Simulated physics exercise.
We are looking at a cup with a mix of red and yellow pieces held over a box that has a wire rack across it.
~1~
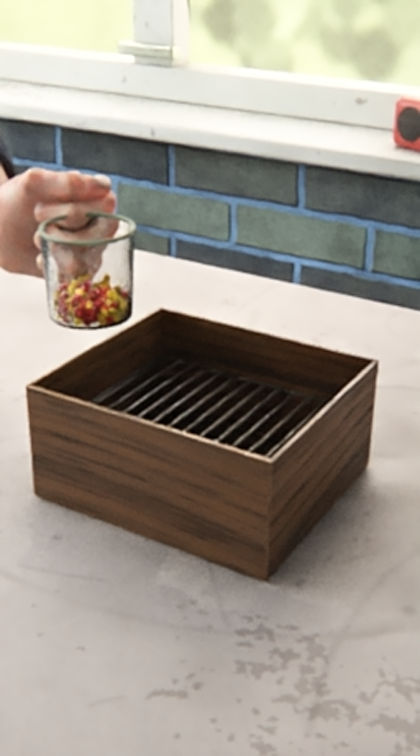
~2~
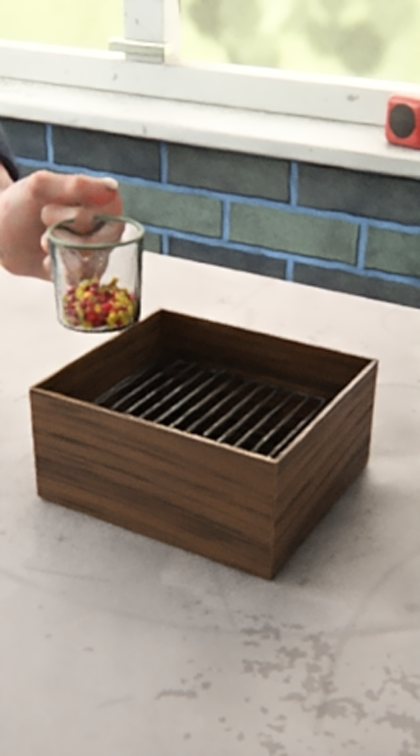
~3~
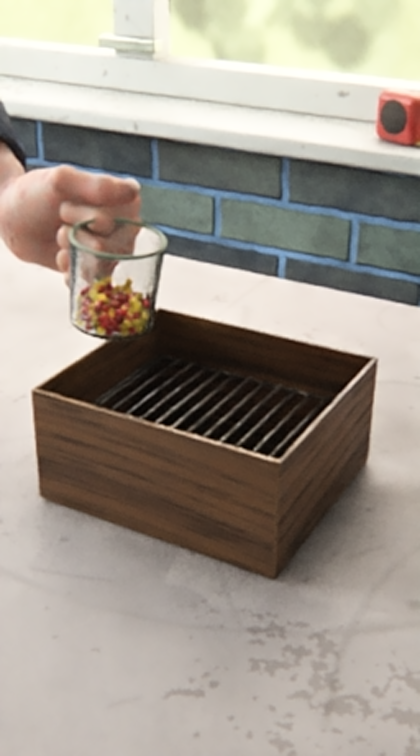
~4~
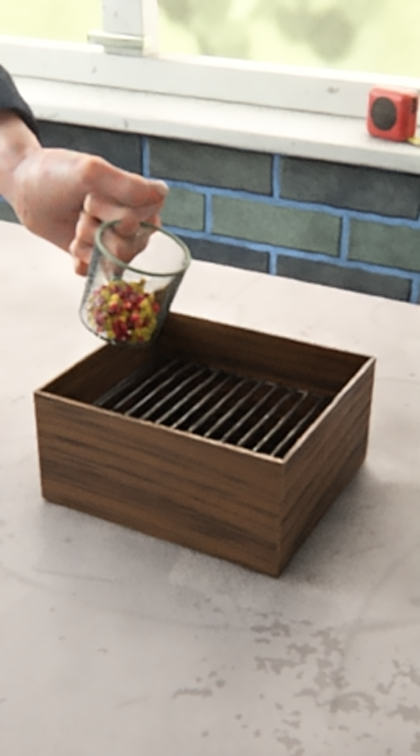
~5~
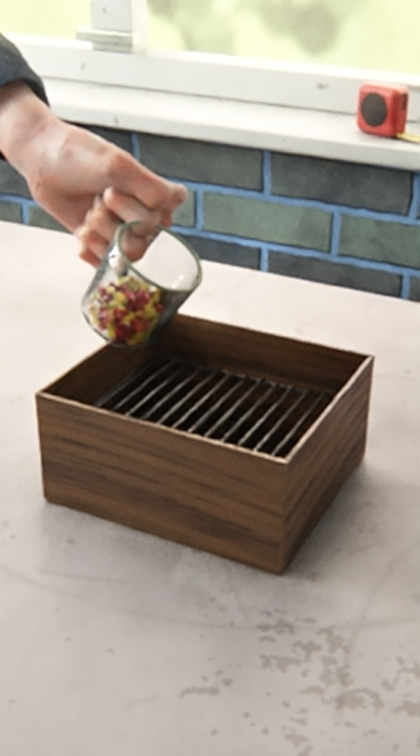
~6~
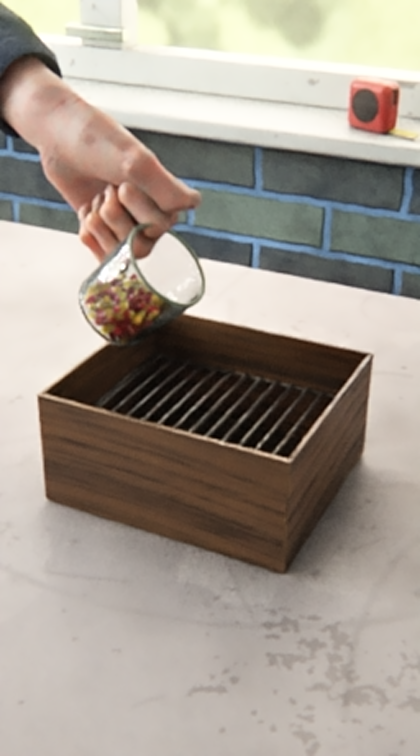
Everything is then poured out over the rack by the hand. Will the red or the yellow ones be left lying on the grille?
Result: Red fallen below, yellow fallen below.
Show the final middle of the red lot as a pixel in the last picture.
Pretty much near (203, 480), I'd say.
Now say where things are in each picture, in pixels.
In the first frame, cup at (89, 271), upright; rack at (297, 451), 16 wires across; red round beads at (90, 301), narrower than the gaps; yellow round beads at (83, 305), narrower than the gaps.
In the second frame, cup at (98, 275), upright; yellow ones at (92, 308).
In the third frame, cup at (115, 280), tipped 7°; red ones at (112, 308).
In the fourth frame, cup at (132, 285), tipped 20°; yellow ones at (117, 314).
In the fifth frame, cup at (139, 288), tipped 33°; red ones at (126, 310).
In the sixth frame, cup at (140, 288), tipped 46°; rack at (303, 445); red ones at (127, 311); yellow ones at (122, 305).
Then, 0.49 s past the last view, red ones, all in the cup; yellow ones, all in the cup.
Then, 0.92 s past the last view, red ones, about half in the cup, about half on or over the wires, a small part under the rack; yellow ones, about half in the cup, about a third on or over the wires, a small part under the rack.
Then, 1.28 s past the last view, red ones, a stray few on or over the wires, nearly all under the rack; yellow ones, a stray few on or over the wires, nearly all under the rack.
Finally, red ones, a stray few on the wires, nearly all under the rack; yellow ones, all under the rack.
